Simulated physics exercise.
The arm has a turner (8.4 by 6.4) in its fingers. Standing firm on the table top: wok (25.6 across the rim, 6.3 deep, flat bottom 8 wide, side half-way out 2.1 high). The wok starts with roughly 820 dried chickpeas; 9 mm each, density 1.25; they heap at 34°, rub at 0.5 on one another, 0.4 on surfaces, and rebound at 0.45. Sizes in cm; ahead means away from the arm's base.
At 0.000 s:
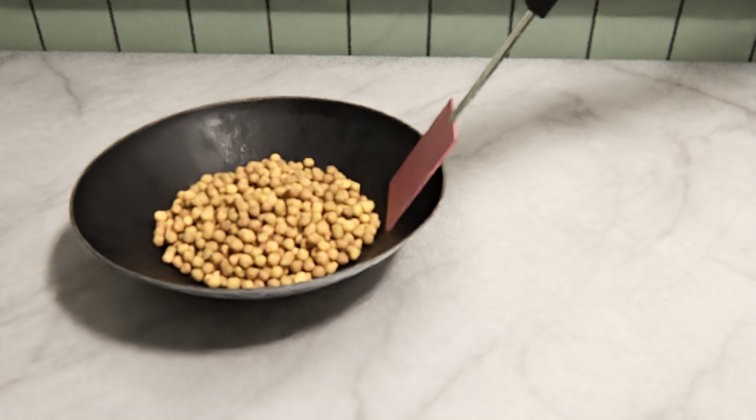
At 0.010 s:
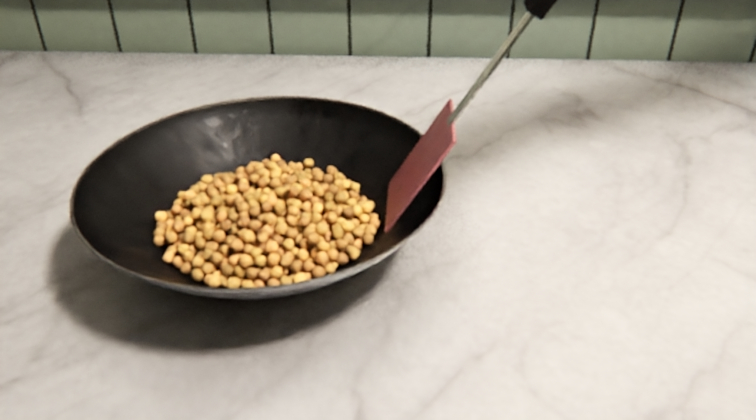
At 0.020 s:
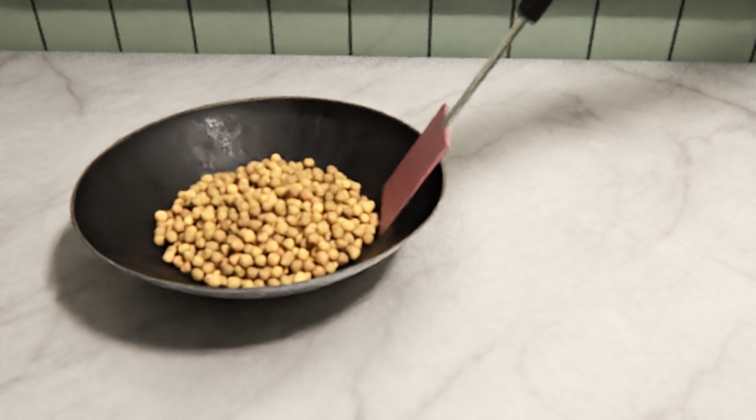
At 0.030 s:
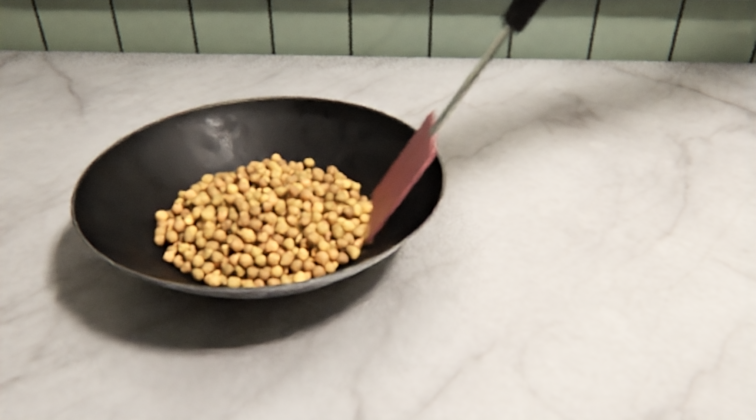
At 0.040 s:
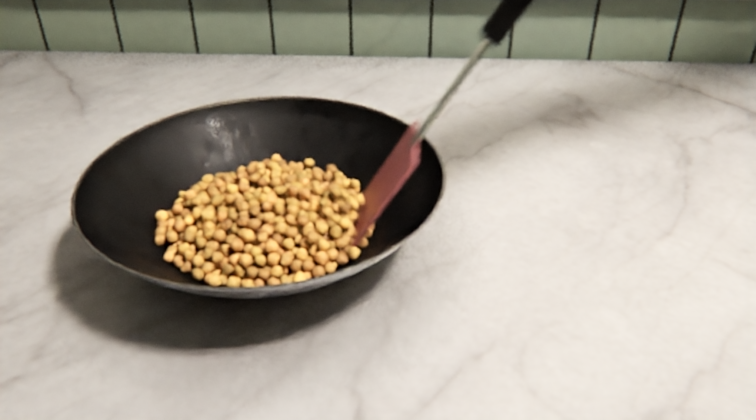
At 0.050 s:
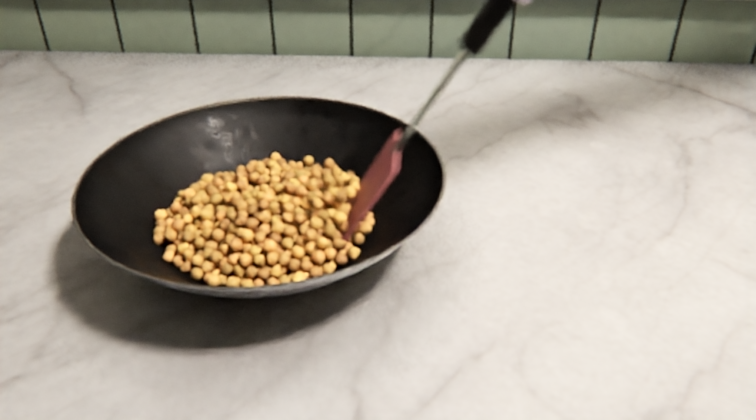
In the video, a red turner with a black handle rests at the right side of a dark wok heaped with chickpeas on a marble surface, then moves left into the edge of the pile, nudging a few chickpeas.
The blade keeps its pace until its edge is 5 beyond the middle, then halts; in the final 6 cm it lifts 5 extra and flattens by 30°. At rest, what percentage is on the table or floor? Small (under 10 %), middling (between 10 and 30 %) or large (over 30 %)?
Answer: Middling; between 10 and 30 % of the dried chickpeas finish on the table or floor.
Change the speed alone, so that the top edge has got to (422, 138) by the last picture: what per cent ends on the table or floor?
Some 5 per cent.
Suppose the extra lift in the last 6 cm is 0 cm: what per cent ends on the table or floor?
Some 5 per cent.
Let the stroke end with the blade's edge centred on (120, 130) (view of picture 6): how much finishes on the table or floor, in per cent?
About 40 per cent.
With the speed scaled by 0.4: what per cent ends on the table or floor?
Some 0 per cent.
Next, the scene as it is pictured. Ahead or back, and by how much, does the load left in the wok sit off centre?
About 3.5 cm ahead.
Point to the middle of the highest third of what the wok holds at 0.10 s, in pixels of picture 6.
At about (242, 193).
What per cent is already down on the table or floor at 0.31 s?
Some 5 per cent.
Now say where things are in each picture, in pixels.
In the first picture, turner top edge at (454, 118), sloping 59°; upper third of the load around (270, 209), from x 160 to 375, top at y 160; 822 in the wok.
In the second picture, turner top edge at (453, 119), sloping 59°; upper third of the load around (270, 209), from x 160 to 375, top at y 160.
In the third picture, turner top edge at (447, 123), sloping 59°; upper third of the load around (271, 209), from x 160 to 375, top at y 160.
In the fourth picture, turner top edge at (434, 131), sloping 59°; upper third of the load around (271, 208), from x 160 to 375, top at y 160.
In the fifth picture, turner top edge at (416, 141), sloping 59°; upper third of the load around (271, 207), from x 160 to 370, top at y 160.
In the sixth picture, turner top edge at (397, 148), sloping 59°; upper third of the load around (274, 203), from x 160 to 370, top at y 155; 822 in the wok.
After 0.07 s, sloping 58°, highest piece 7 above the table; 822 in the wok.
After 0.10 s, sloping 49°, highest piece 8 above the table; 822 in the wok.
After 0.31 s, sloping 29°, highest piece 14 above the table; 668 in the wok, 37 on the table or floor, 117 on the blade or in flight.
After 1.36 s, sloping 29°, highest piece 6 above the table; 668 in the wok, 154 on the table or floor.
At rest, 668 in the wok, 154 on the table or floor. That is 19 % on the table or floor.
